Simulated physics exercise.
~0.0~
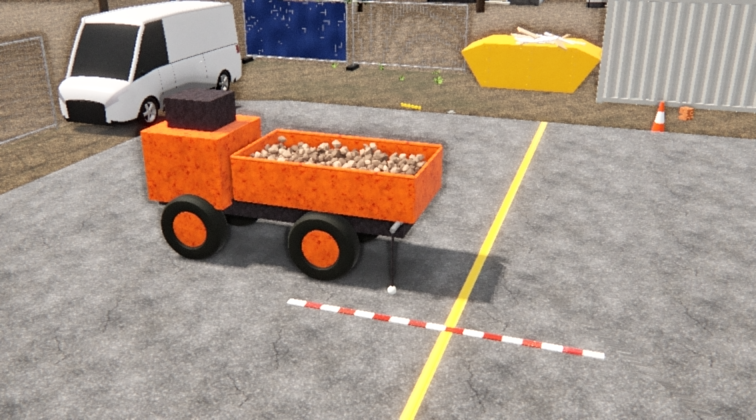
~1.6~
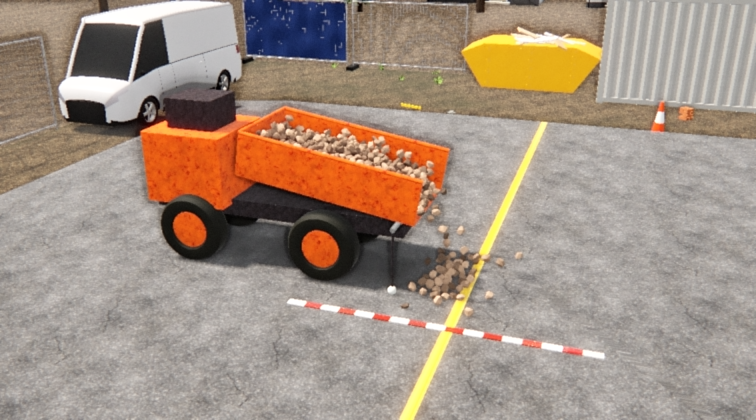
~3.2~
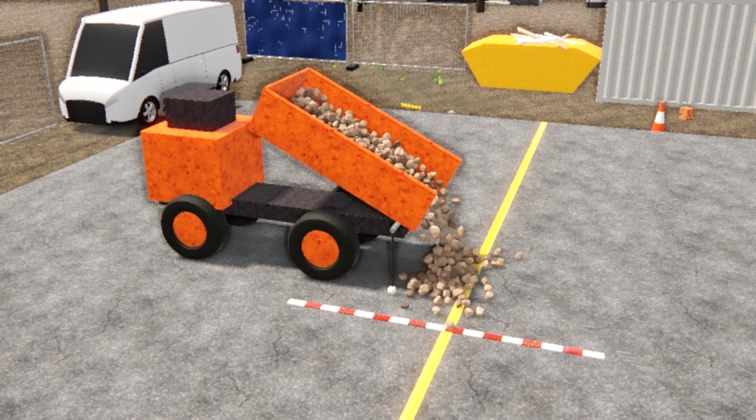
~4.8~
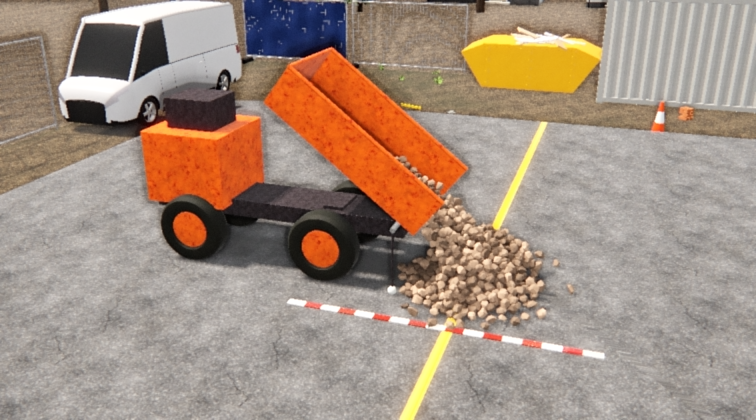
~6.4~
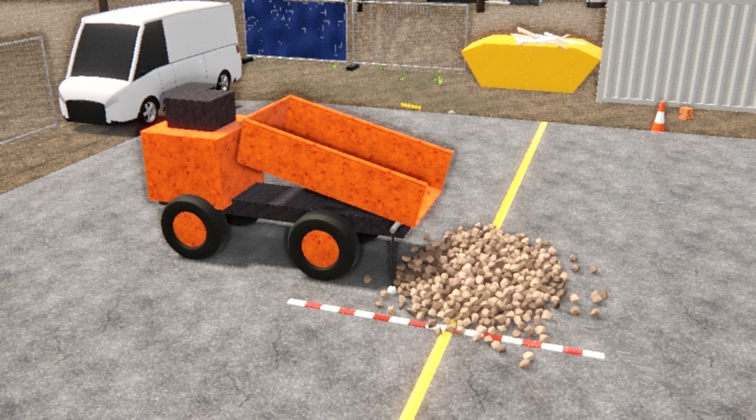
A paved grey yard is seen from slightly above, with a white van at the upper left, a yellow skip at the upper right, and a blue panel, a pale container and an orange cone along the far edge. An orange tipper loaded with brown stones stands left of a yellow painted line, near a red and white staff. Its body tilts up and stones begin spilling from the rear. It rises steeper, and they pour into a heap across the line. The emptied body then lowers partway, staying slightly tilted above the spread pile, which covers part of the staff.
